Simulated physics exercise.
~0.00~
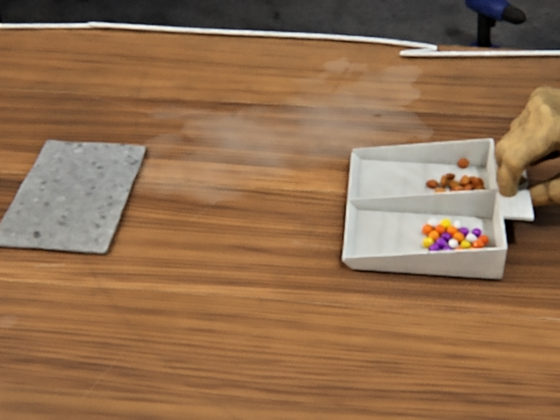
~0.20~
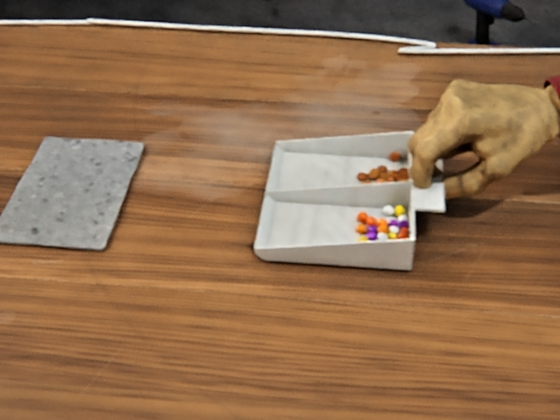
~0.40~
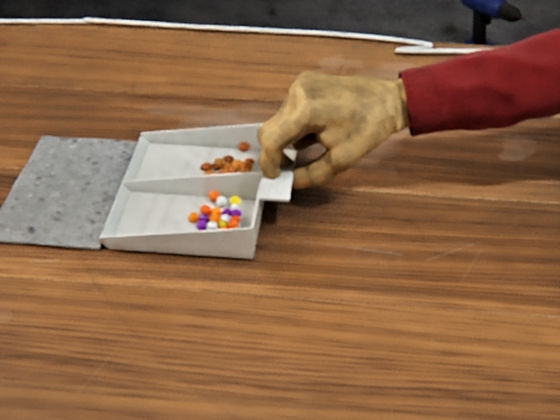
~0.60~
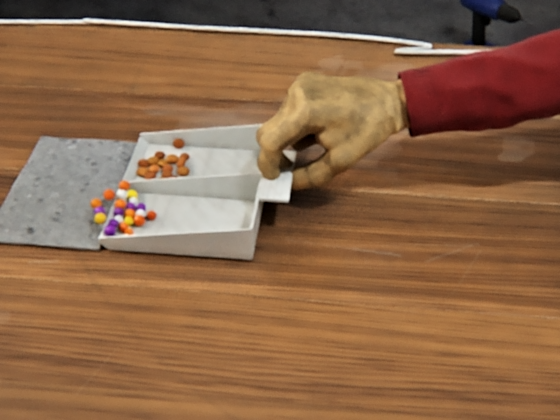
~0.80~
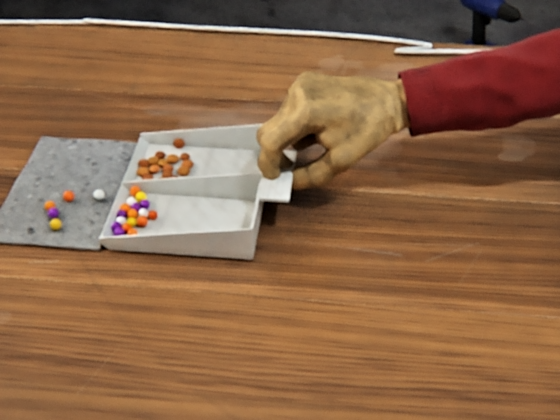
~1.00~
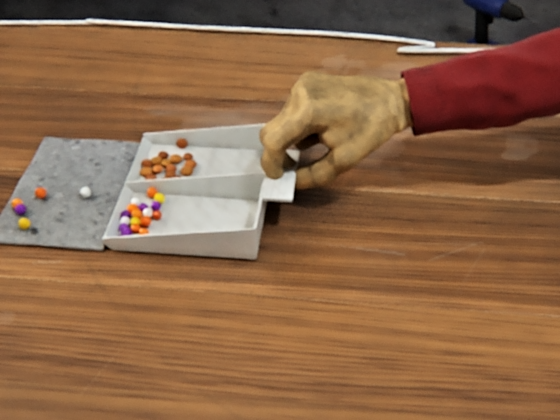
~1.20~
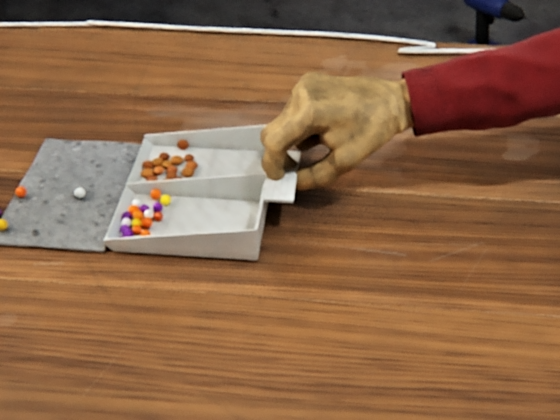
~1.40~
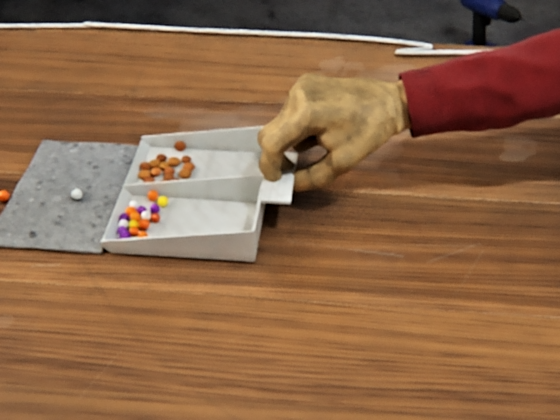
At first, a gloved hand holds a white two-part tray on the right side of a wooden table, with small brown pieces in the far part and colorful little balls in the near part. The hand slides the tray left towards a flat grey speckled slab. The tray meets the slab and stops short, and both groups shift forward to its left end. A few of the colorful balls spill over the low front edge and roll left across the slab. At the end, most of the balls and all the brown pieces remain in the still tray, while a white ball sits on the slab and an orange one lies near its left edge.
